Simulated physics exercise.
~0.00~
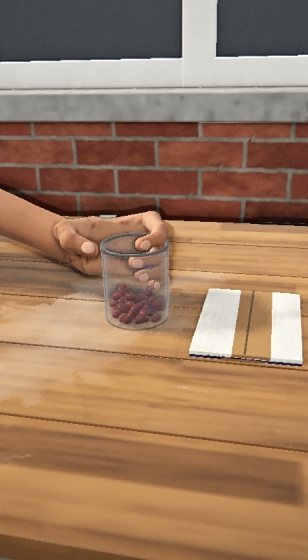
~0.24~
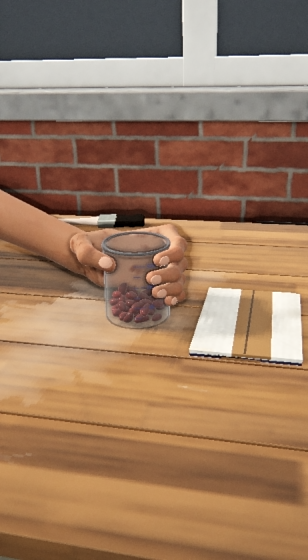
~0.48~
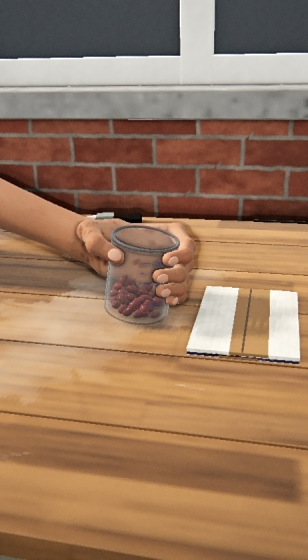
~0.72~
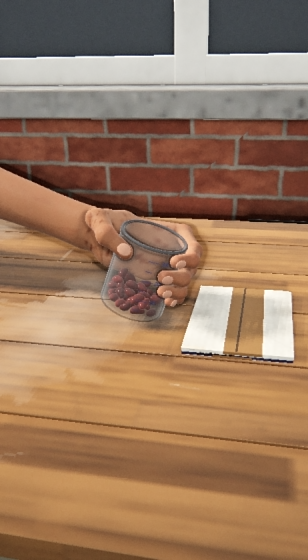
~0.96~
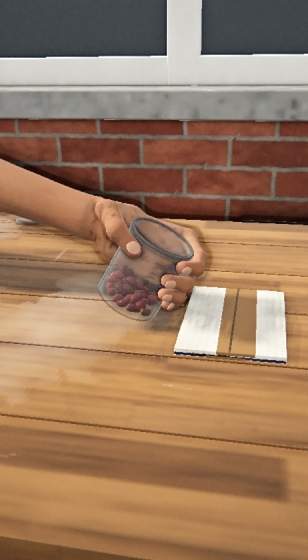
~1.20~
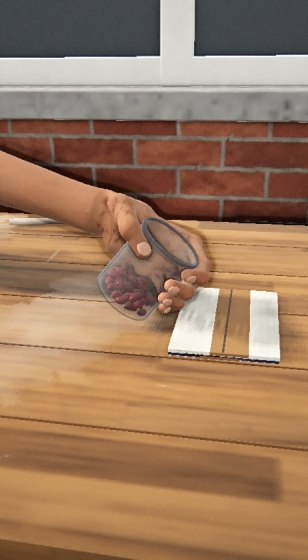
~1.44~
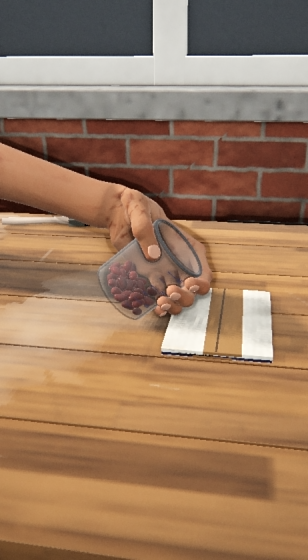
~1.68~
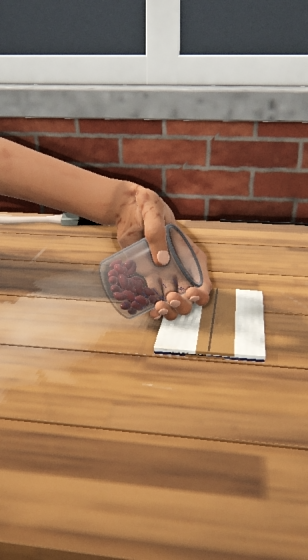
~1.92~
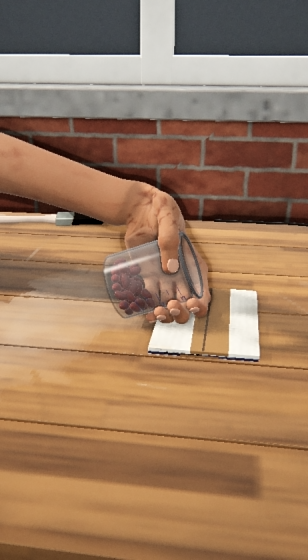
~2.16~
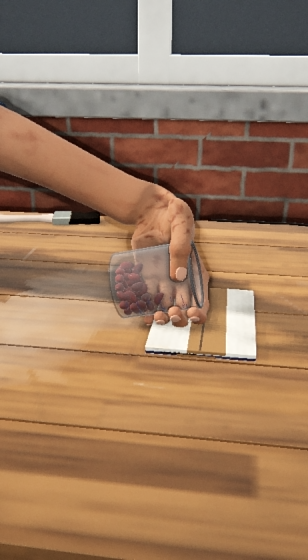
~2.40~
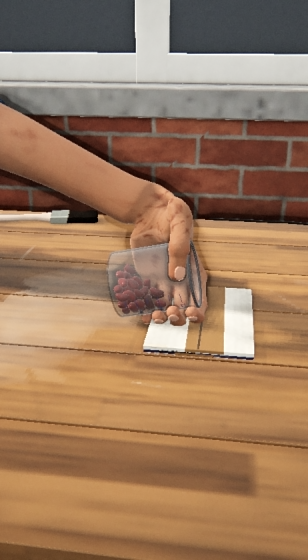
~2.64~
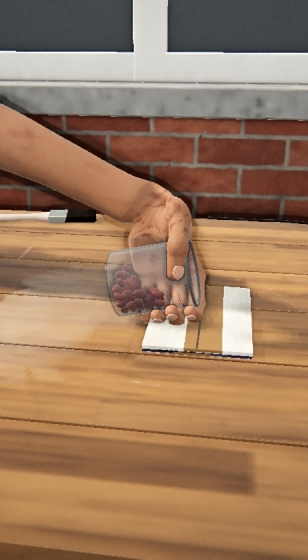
In the video, a hand grips an open clear beaker holding small dark red pieces on a wooden table, then gradually tips it rightward toward a flat white-and-brown stack until it lies nearly on its side against the stack, with the pieces still inside.
